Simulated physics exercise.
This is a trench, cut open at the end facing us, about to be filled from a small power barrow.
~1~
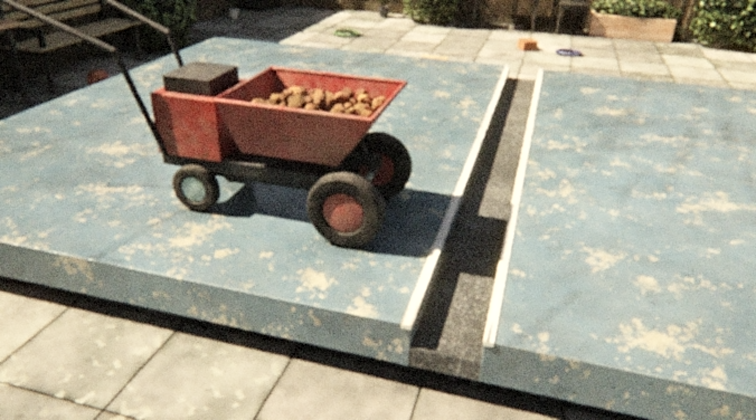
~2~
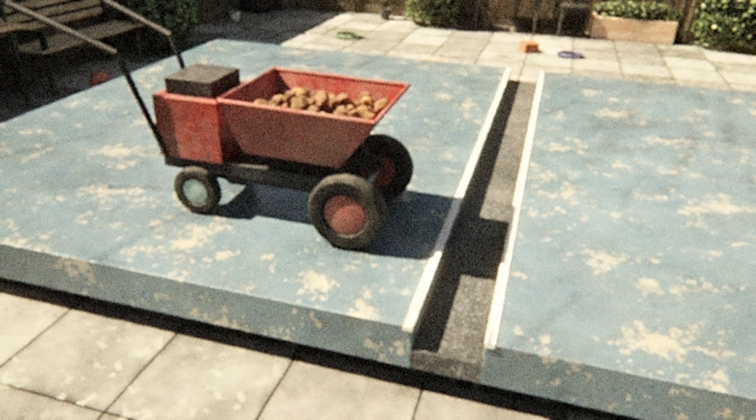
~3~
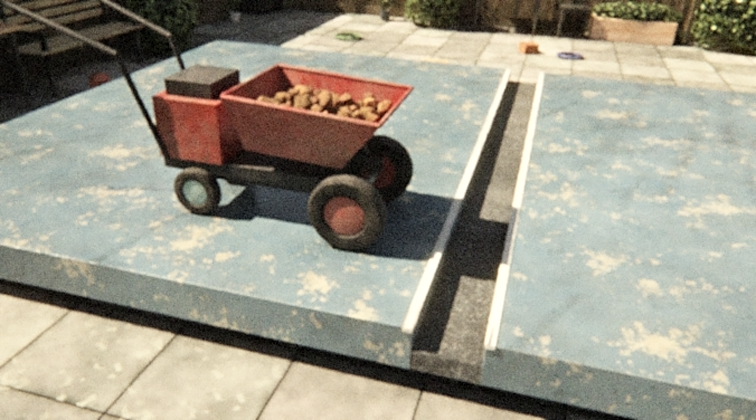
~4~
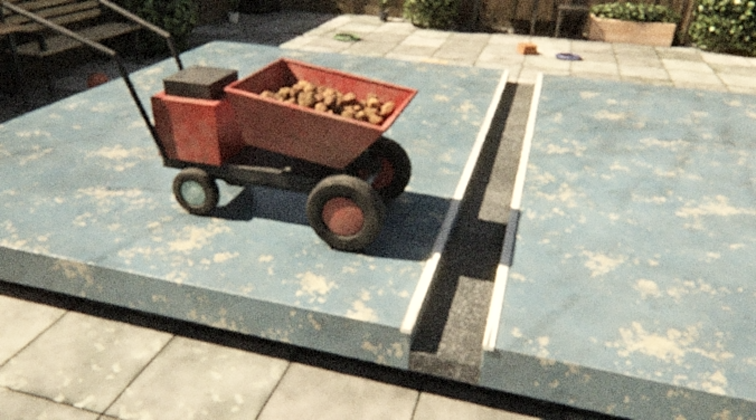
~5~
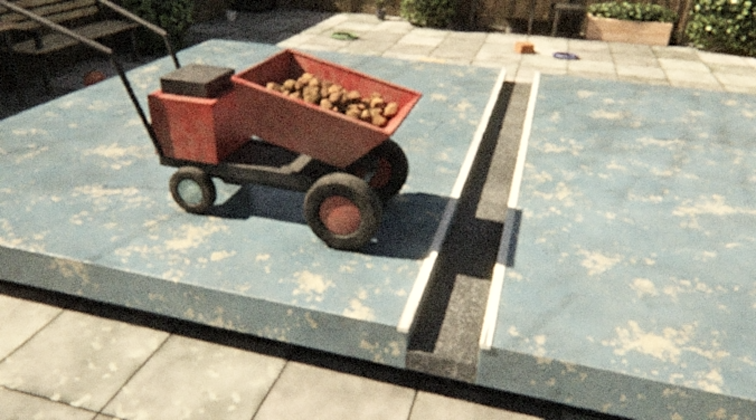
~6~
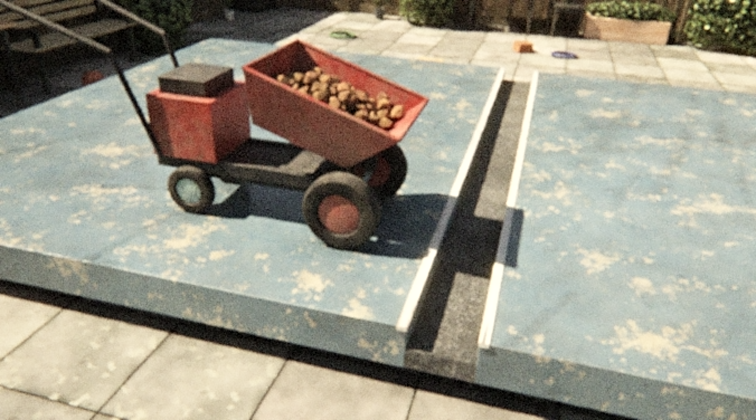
A small red barrow loaded with brown lumps stood on a worn blue surface beside a narrow trench, and its skip gradually tilted toward the trench, back end rising, with the lumps still inside.
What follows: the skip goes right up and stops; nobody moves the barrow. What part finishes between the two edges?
The trench ends with the larger part of it.
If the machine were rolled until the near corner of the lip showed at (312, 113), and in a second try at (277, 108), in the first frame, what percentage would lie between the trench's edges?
In turn 60 and 30 in a hundred.
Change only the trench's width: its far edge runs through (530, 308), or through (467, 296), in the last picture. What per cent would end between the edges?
Roughly 100 per cent, and 50 per cent.
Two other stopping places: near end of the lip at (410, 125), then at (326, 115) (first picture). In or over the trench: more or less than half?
At the first place the smaller part, at the second over half.
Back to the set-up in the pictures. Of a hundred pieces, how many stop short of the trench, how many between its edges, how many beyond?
About: Short 0, between 80, beyond 20 per cent.
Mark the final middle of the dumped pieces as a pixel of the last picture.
Close to (480, 242).
Soon, skip tipped steeply; all in the skip.
A while on, skip tipped steeply; most in the skip; about a quarter in or heaped over the trench; a stray few falling.
Towards the end, skip tipped right over; a small part in the skip; most in or heaped over the trench; about a quarter beyond it.
Finally, skip tipped right over; most in or heaped over the trench; about a quarter beyond it.
